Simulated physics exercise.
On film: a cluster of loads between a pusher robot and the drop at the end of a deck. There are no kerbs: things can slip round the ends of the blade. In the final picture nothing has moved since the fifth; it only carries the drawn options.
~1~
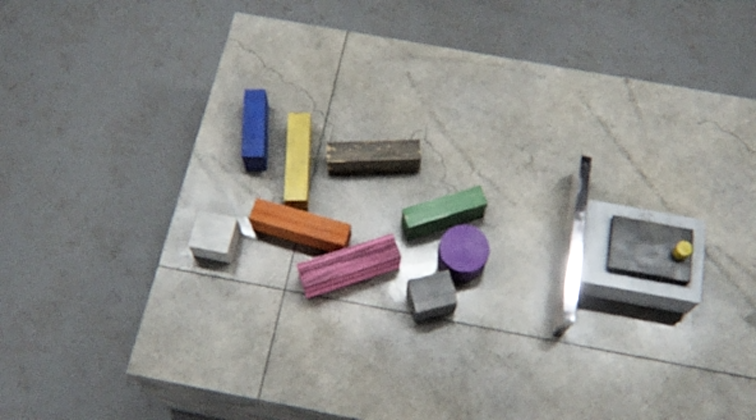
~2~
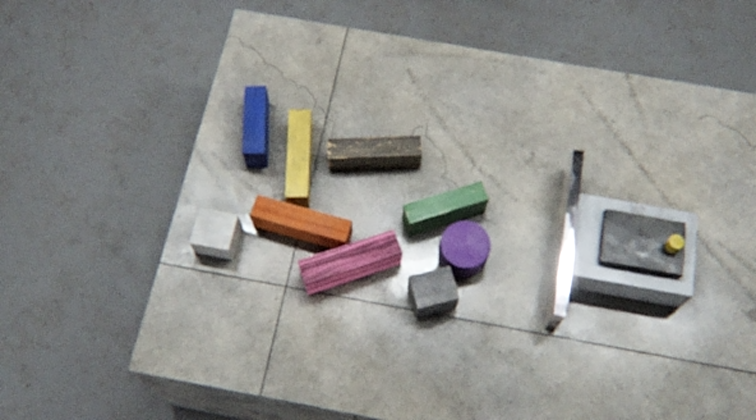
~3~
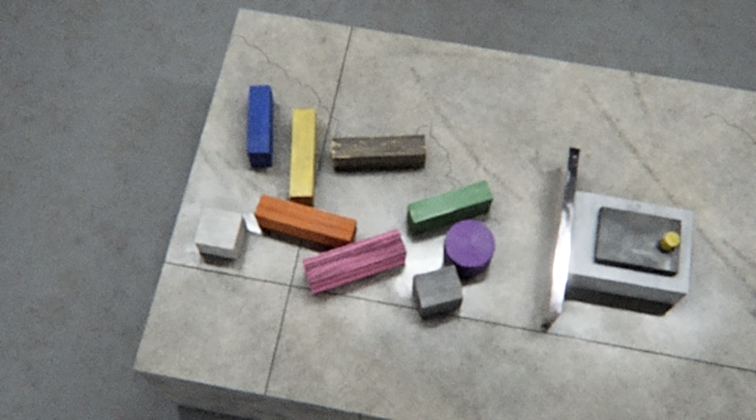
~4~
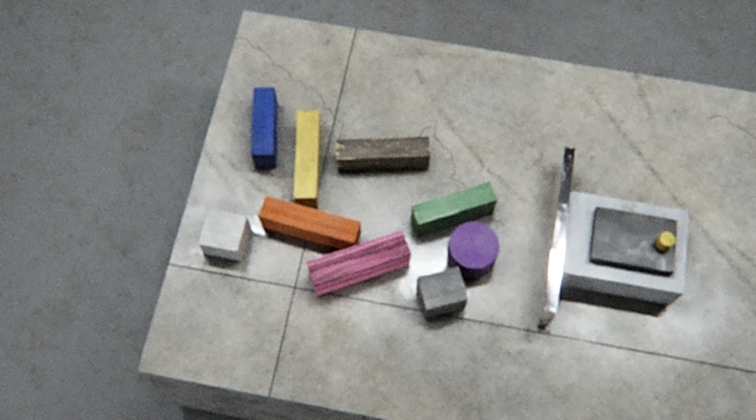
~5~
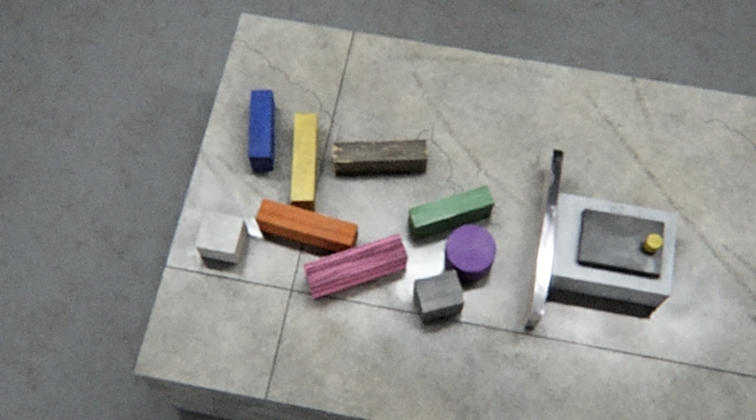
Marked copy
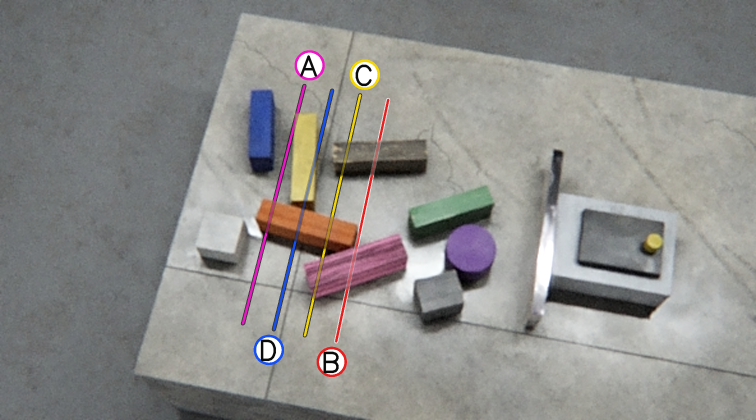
A grey boxy machine with a dark top panel, a yellow knob and an upright plate on its left side creeps slowly leftward across a pale, veined stone slab, seen from high above against a grey floor. Left of it lie blue, yellow, dark brown, orange, pink and green bars, a purple cylinder, and white and grey blocks. The pieces keep their arrangement while the view wobbles slightly.
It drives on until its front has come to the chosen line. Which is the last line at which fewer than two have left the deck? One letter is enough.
D is the last line within the limit.
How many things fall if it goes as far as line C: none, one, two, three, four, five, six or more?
By then, none.
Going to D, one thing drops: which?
It is the blue stick.
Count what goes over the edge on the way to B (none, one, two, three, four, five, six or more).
The count is none.
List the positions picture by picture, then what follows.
The first picture shows pink stick (350, 266); white crate (215, 237); robot (644, 248).
The second picture shows robot (636, 241); black bar (375, 153).
The third picture shows robot (632, 239); purple canister (469, 248).
The fourth picture shows robot (627, 239); green bar (453, 210).
The fifth picture shows robot (615, 241); pink stick (356, 266); white crate (222, 237); orange stick (308, 227).
On the copy, A at (275, 198); B at (364, 214); C at (334, 209); D at (305, 203).
On D. First, robot (525, 225); grey crate (417, 287); purple canister (424, 245).
Then, robot (437, 209); blue stick (254, 130); orange stick (257, 210).
Finally, robot (370, 197); blue stick over the edge; orange stick (195, 195); one fallen.
By contrast, A drops three; B is within the limit but short; C is within the limit but short.
